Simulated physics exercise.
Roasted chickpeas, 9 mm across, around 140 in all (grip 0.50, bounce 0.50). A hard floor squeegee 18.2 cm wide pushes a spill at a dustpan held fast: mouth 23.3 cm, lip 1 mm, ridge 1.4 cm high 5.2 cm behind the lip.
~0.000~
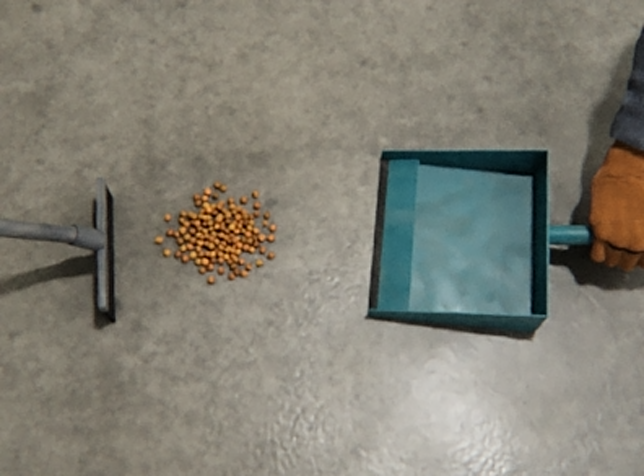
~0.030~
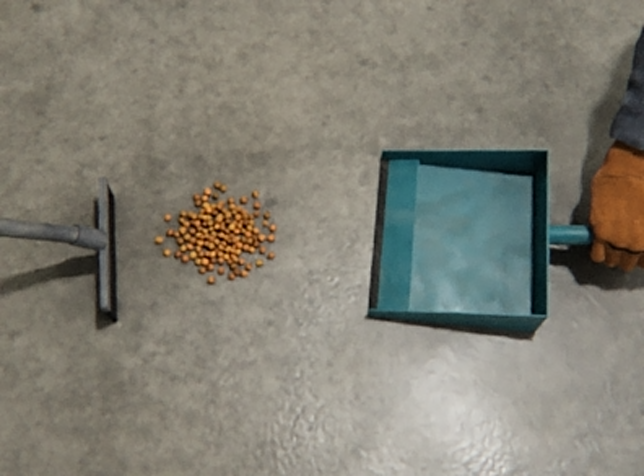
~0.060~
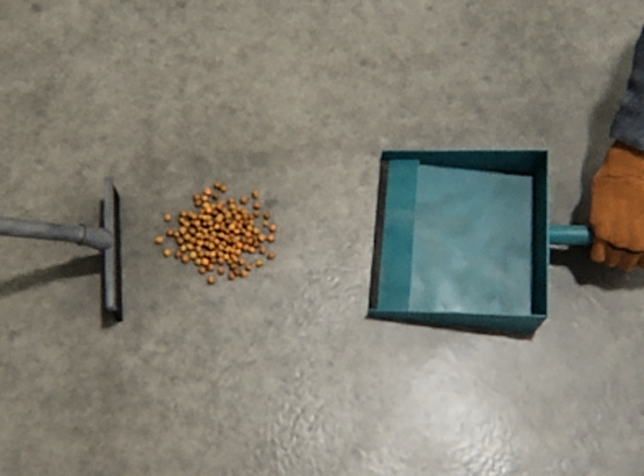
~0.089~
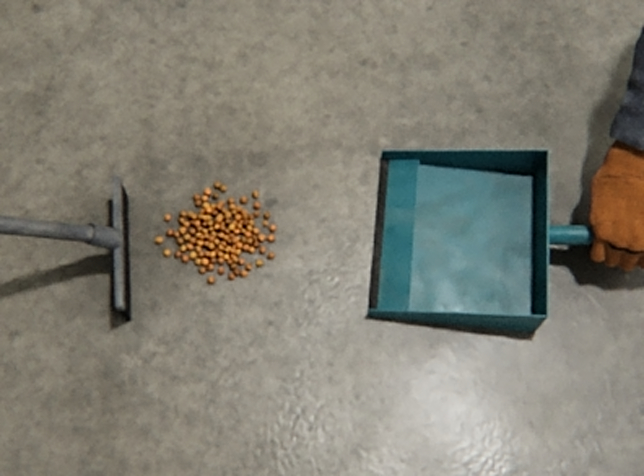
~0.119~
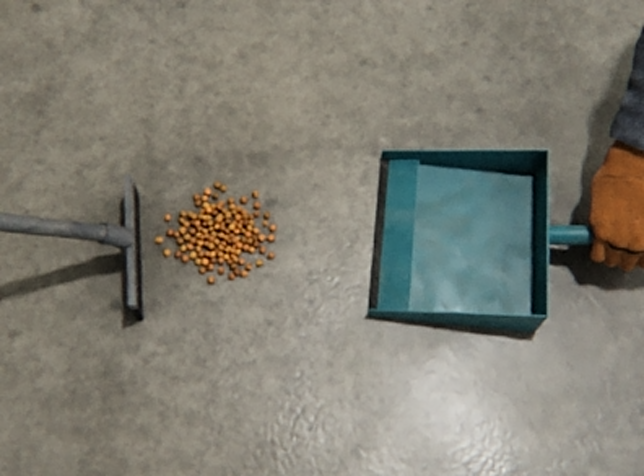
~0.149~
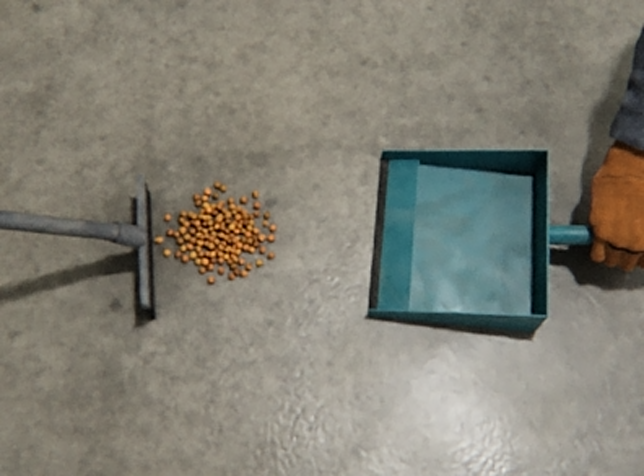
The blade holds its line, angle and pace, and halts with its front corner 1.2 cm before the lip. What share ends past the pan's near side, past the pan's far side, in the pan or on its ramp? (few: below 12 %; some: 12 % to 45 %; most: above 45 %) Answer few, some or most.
Near side: Few, far side: Few, pan: Some.
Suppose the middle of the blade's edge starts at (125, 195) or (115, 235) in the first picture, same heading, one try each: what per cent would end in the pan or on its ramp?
Some 25 and 30 per cent.
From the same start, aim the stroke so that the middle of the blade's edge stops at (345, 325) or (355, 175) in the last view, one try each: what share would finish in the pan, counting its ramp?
Some 0 and 30 per cent.
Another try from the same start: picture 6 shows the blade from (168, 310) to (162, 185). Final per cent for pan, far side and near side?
Pan 35, far 0, near 0.
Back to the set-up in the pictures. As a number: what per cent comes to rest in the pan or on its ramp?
About 20 per cent.
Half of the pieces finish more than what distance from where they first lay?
About 20 cm.
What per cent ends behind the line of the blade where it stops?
Some 10 per cent.
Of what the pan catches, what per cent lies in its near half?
About 50 per cent.
After 0.40 s, middle of the blade 17 cm from the lip; 0 % over the lip, far side 0 %, near side 0 %.
After 0.57 s, middle of the blade 8 cm from the lip; 0 % over the lip, far side 0 %, near side 0 %.
After 0.86 s, middle of the blade 3 cm from the lip; 25 % over the lip, far side 0 %, near side 0 %.
At rest (1.2 s), near side 0 %, far side 0 %, pan 20 %, in front of the lip or behind the blade 75 %.
